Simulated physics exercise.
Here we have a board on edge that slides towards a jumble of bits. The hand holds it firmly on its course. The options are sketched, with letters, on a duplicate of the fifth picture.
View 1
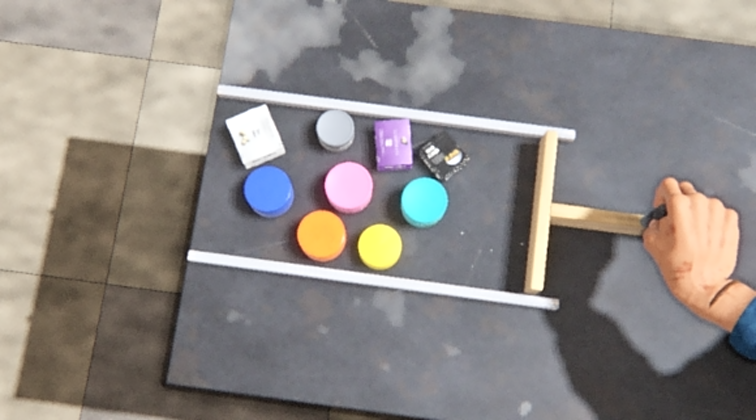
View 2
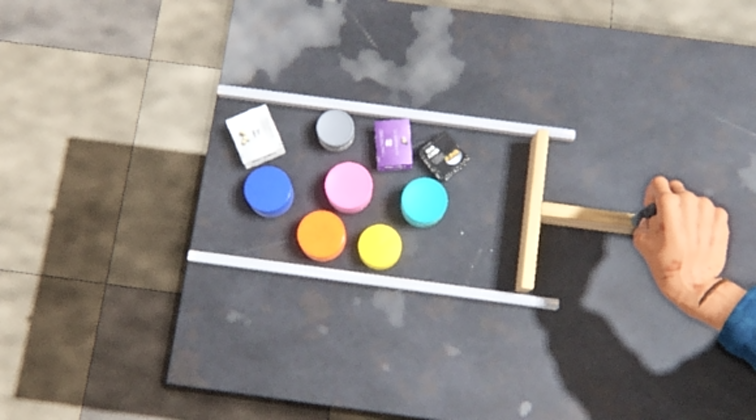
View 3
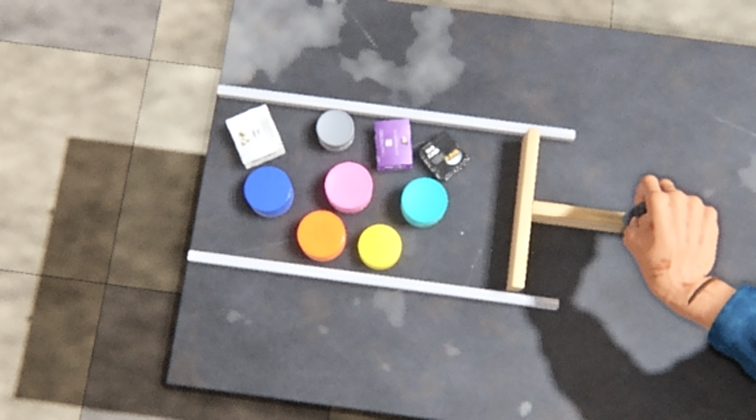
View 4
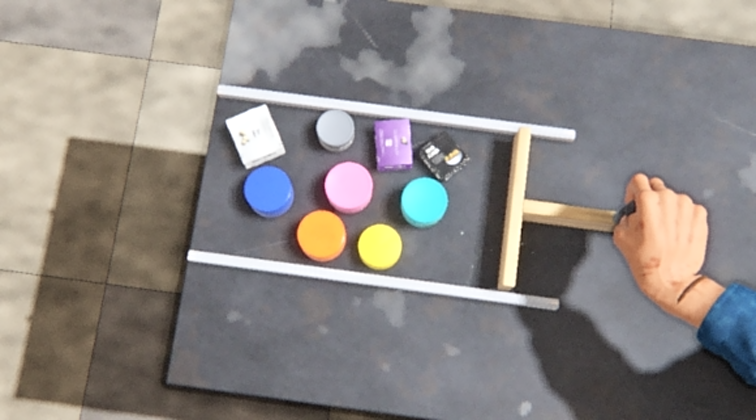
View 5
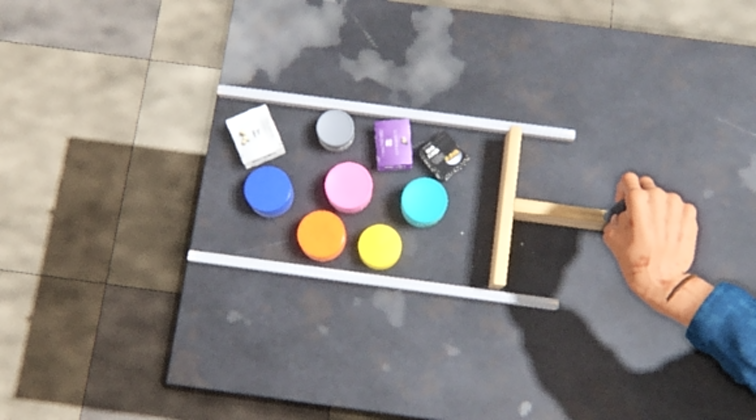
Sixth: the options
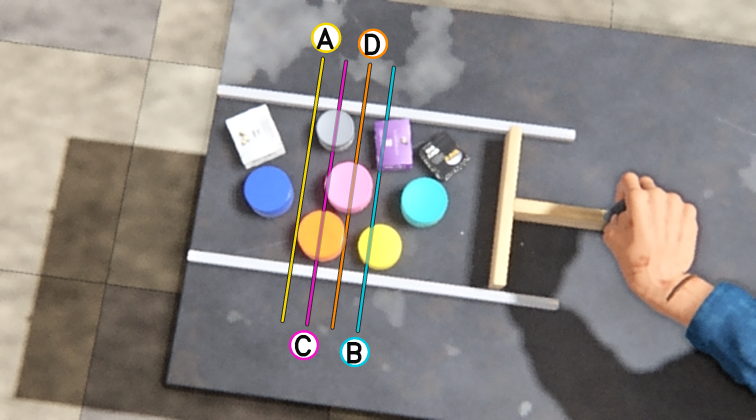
A hand slid a wooden T-shaped board slowly to the left between two pale rails, edging closer to a jumble of colourful tubs and small packets, which all stayed still on the dark tabletop.
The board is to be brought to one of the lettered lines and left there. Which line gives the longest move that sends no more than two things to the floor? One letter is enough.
No farther than A.
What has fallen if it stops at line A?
The white packet.
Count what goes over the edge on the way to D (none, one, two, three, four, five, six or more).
In all, none.
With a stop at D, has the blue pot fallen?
No.
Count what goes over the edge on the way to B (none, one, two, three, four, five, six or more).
By then, none.
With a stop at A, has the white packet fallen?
By then, yes.
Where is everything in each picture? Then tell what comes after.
The first picture shows orange pot (322, 236); yellow tin (380, 248); black packet (444, 156).
The second picture shows board (536, 207); blue pot (270, 192).
The third picture shows board (526, 206); grey tub (335, 131).
The fourth picture shows board (517, 205); purple packet (393, 146).
The fifth picture shows board (508, 204); orange pot (322, 236); yellow tin (380, 248); black packet (444, 156).
On the marked copy, A at (303, 186); B at (376, 196); C at (327, 189); D at (352, 192).
With A. Early on, board (433, 194); grey tub (329, 131); purple packet (365, 138).
Further on, board (359, 184); white packet (239, 139); blue pot (250, 192).
At the end, board (306, 177); white packet over the edge; blue pot (204, 188); one fallen.
As for the rest, B is within the limit but short; C is within the limit but short; D is within the limit but short.
